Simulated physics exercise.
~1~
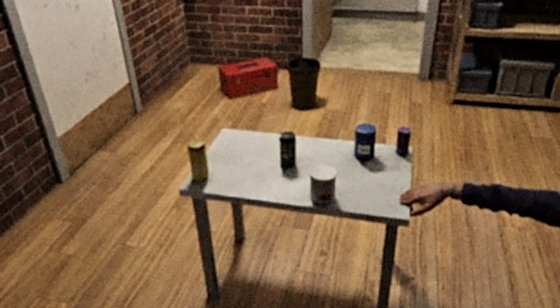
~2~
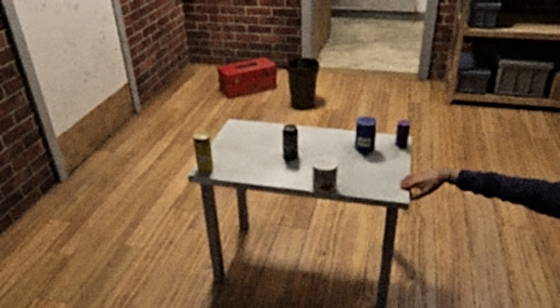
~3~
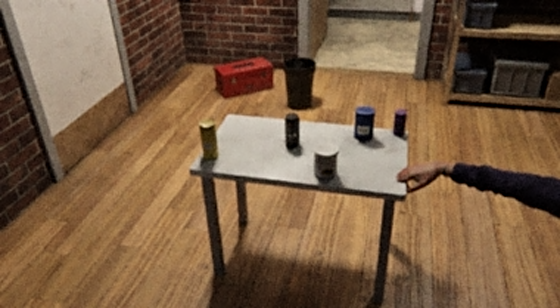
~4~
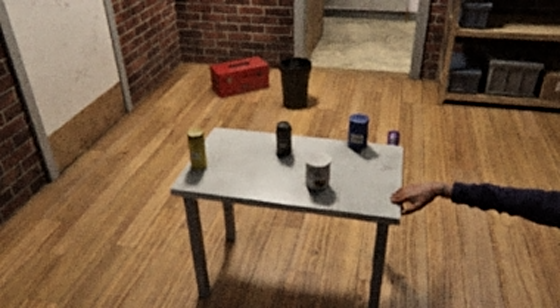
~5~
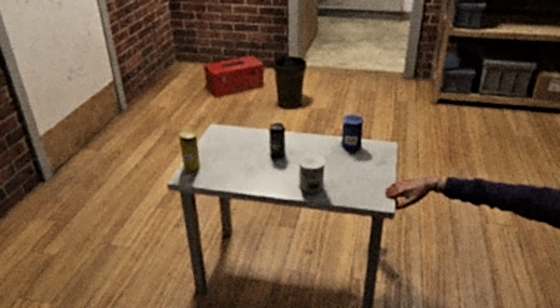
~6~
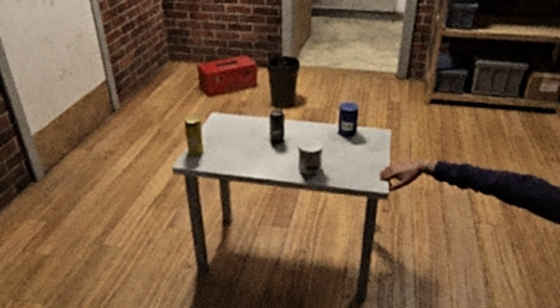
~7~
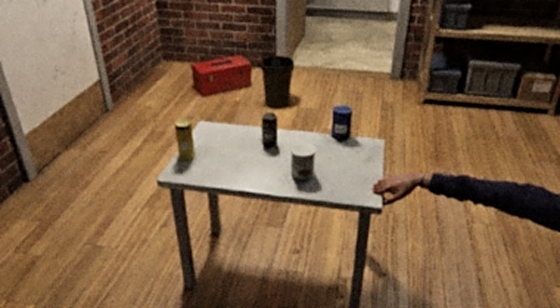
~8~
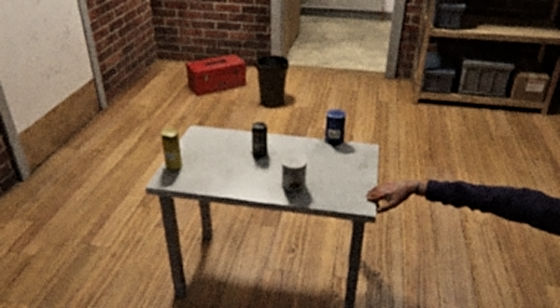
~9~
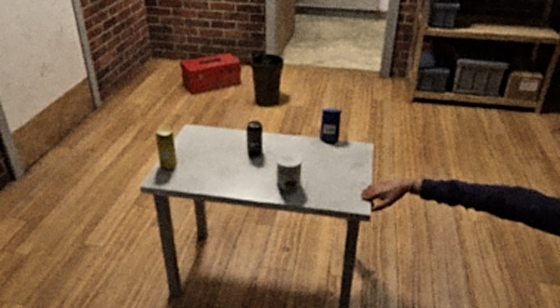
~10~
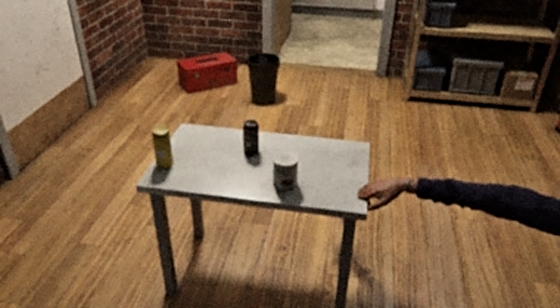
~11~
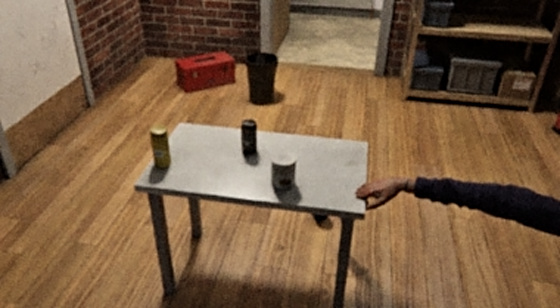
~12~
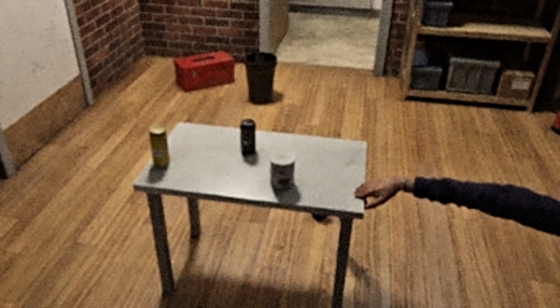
In this clip, a hand grips the right edge of a small table as it jolts back and forth; the purple shaker tips and drops off the far side, then the blue jar follows, leaving the yellow jar, black can and white tin standing on top.
